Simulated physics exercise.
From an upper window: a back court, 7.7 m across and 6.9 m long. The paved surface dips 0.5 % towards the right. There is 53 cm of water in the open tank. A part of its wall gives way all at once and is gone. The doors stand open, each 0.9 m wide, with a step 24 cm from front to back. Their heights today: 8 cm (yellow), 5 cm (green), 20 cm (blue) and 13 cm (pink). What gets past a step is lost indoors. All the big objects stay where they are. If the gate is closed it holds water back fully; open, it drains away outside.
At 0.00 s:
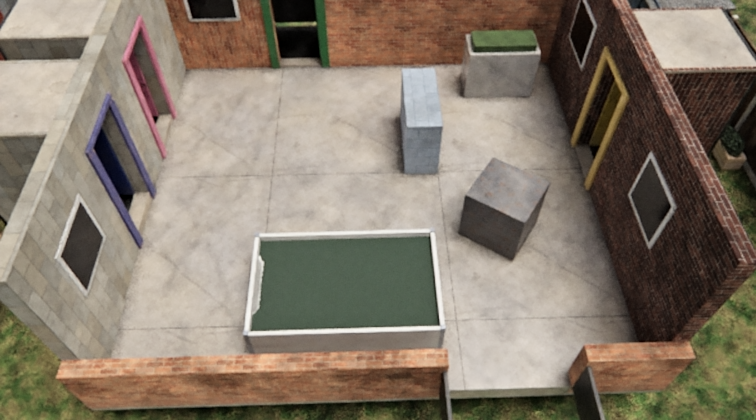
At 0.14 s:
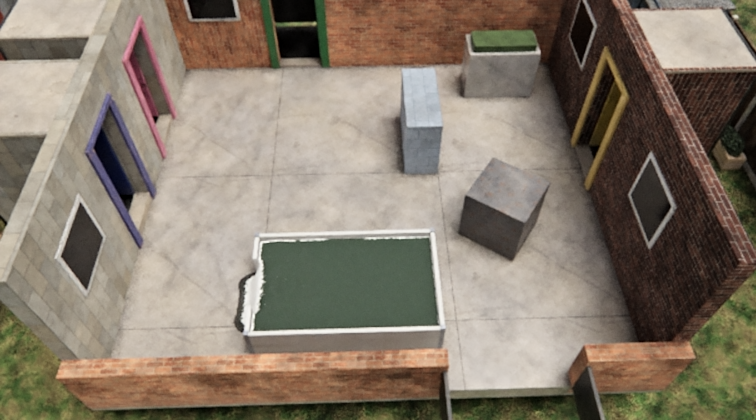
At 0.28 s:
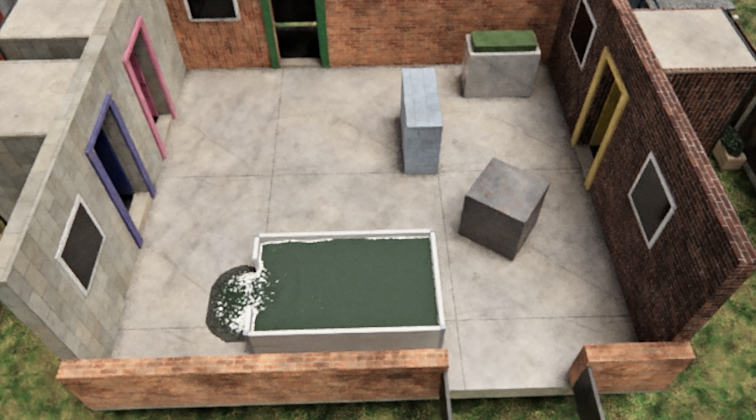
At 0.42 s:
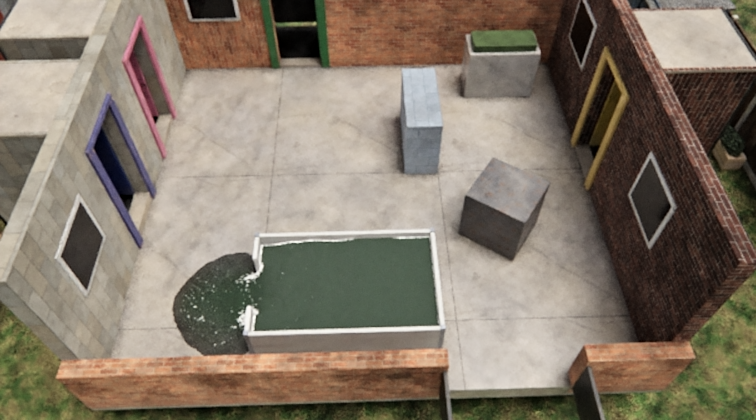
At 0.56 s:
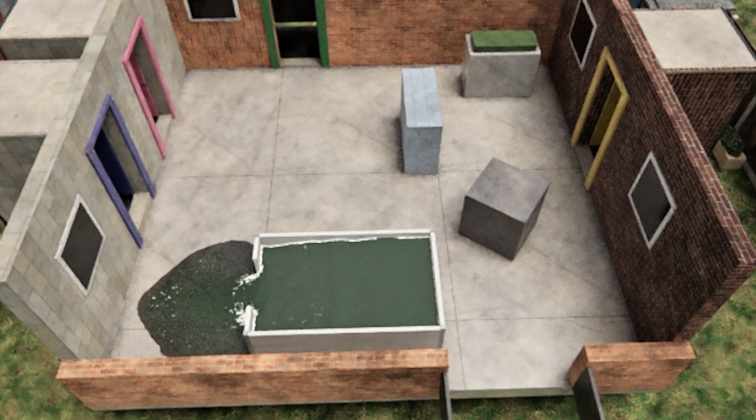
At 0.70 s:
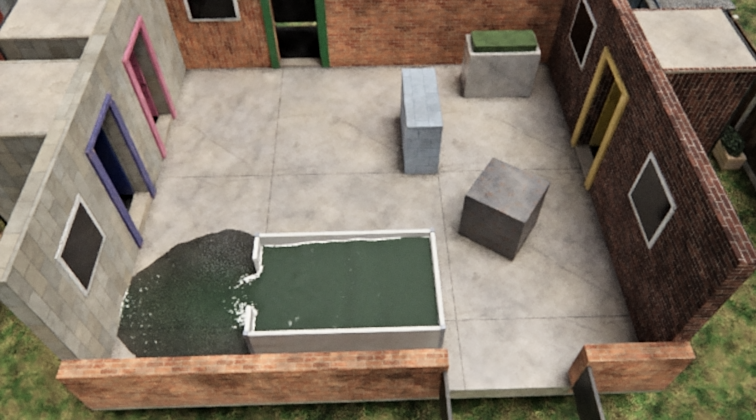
Dark green water pouring through a gap in the left side of an open tank and spreading across the paved court floor.
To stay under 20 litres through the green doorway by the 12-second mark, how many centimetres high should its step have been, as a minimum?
At least 5.5 cm or so.
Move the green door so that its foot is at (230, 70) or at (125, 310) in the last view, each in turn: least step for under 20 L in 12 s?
About 9.0 and 23 cm.
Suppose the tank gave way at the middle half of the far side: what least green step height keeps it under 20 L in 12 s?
Some 12.5 cm.
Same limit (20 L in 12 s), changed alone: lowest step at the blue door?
About 9.0 cm at blue.
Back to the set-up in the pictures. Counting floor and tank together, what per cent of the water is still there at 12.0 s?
Roughly 94 in a hundred.
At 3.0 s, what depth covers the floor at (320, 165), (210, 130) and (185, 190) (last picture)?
In that order: 0, 3 and 7 cm.
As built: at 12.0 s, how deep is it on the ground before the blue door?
Some 5.0 cm.
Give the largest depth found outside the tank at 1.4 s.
Up to some 36 cm.
After 1.4 s water covers 10 % of the floor, deepest (36 cm) near (105, 383); it has not reached the green door.
After 3.0 s water covers 20 % of the floor, deepest (26 cm) near (135, 314); it has not reached the green door.
After 12.0 s water covers 80 % of the floor, deepest (10 cm) near (542, 64); 6 cm at the green door, 27 litres in over its 5 cm step.
At the green door as built, the water arrived by 4.4 s and peaked near 9 cm at 5.4 s.
Run again over the same 12 s with other heights there, 27 litres in over 5 cm, 12 litres over 6.5 cm. The limit of 20 litres is kept from about 5.5 cm up.
